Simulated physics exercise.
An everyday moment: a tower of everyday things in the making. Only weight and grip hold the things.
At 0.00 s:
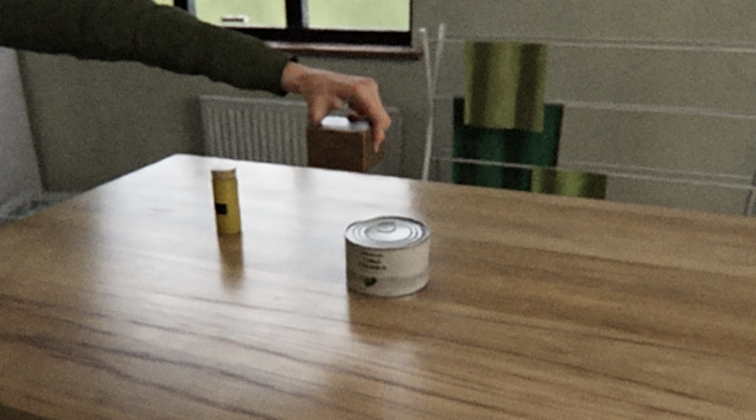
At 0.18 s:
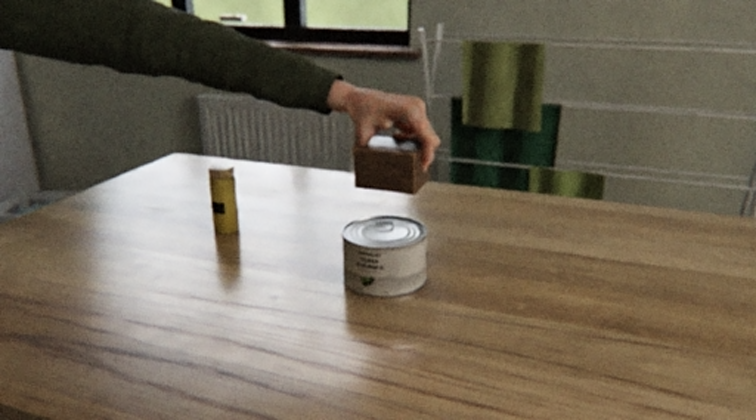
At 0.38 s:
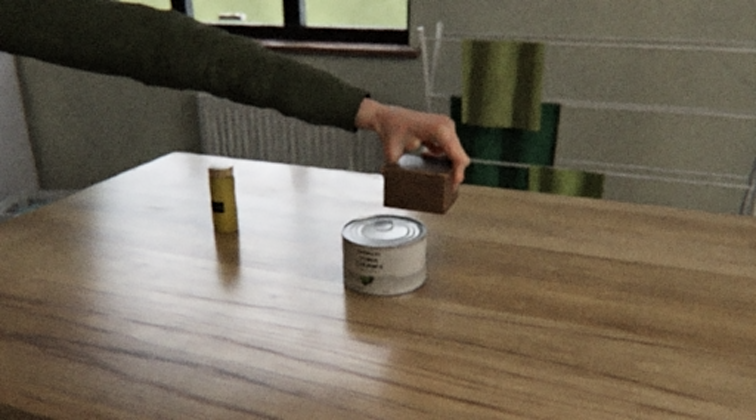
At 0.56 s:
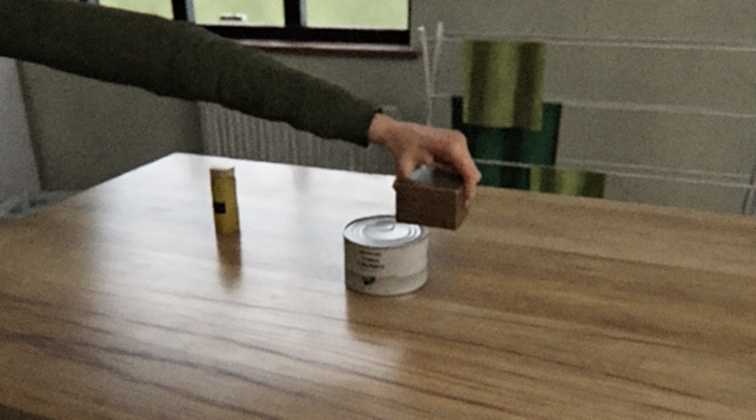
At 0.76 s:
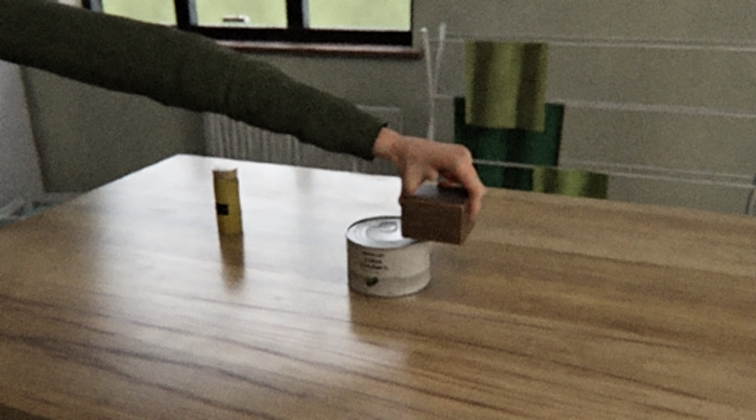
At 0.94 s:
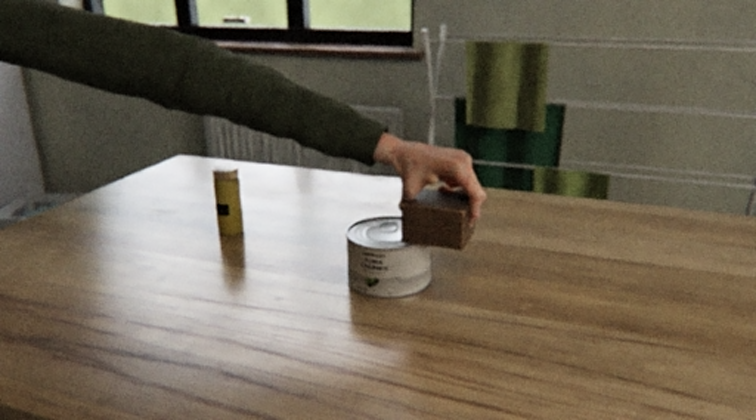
A hand in a dark green sleeve reaches in from the left over a wooden table, seen from slightly above in a room with a window and radiator. A whitish tub with a ring-pull lid sits near the middle, a yellow cylinder to its left. The hand carries a brown block rightward and down, setting it at the tub's right side, still gripped, while the view barely shifts.
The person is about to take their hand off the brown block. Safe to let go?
In the end the pile gives way.
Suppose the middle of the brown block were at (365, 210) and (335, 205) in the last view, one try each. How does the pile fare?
First try: It holds; second try: It comes apart.
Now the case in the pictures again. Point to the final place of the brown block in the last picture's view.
At about (472, 264).
Around 1.14 s, brown block rocked 45° from its first pose near (451, 232).
Around 1.24 s, brown block now fallen.
Around 1.34 s, nothing new.
Finally (2.0 s), fallen, brown block; the other 2 still in place. Final places as the last picture's camera would see them, brown block near (472, 264). The pile loses its balance.
